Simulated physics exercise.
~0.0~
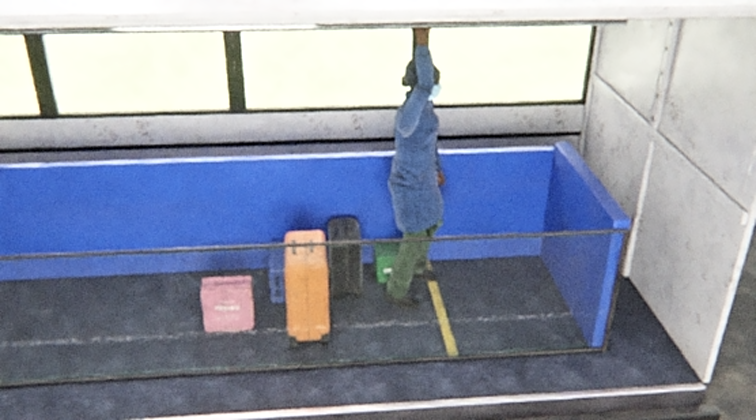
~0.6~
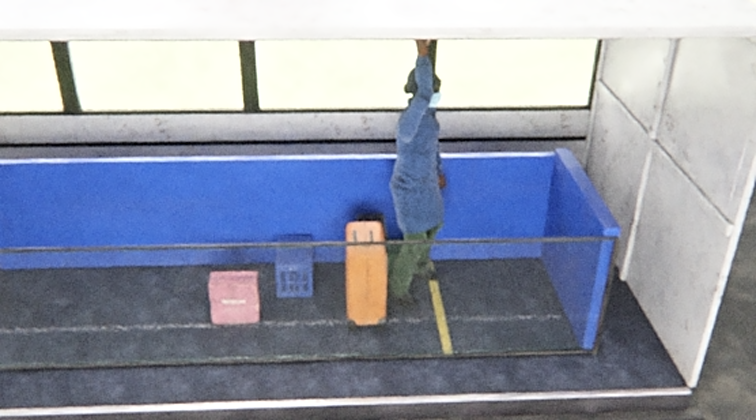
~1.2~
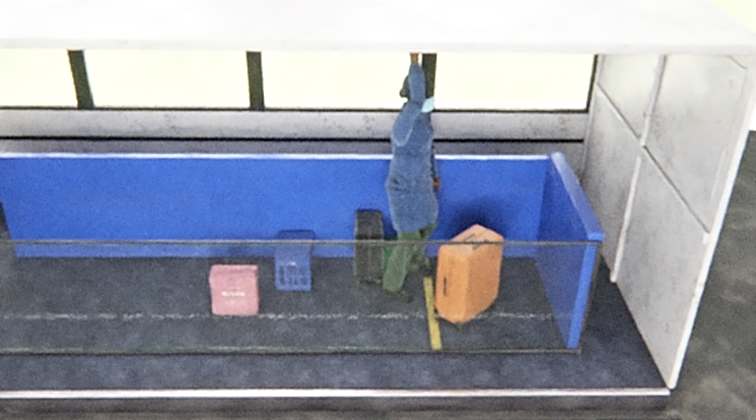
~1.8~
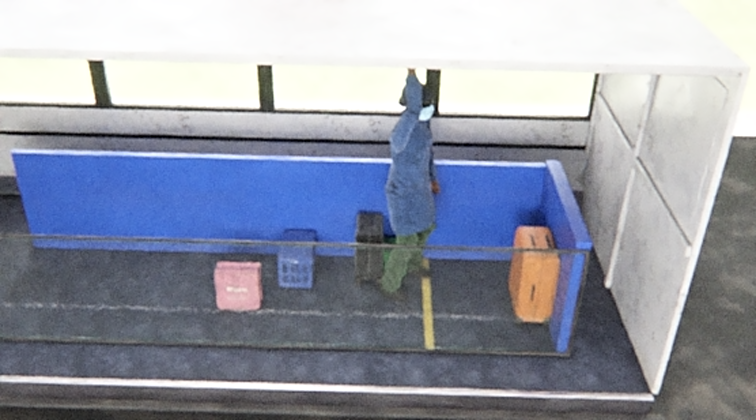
Passenger standing steady with one arm raised as an orange case rolls right past a yellow line, a black case stopping short.
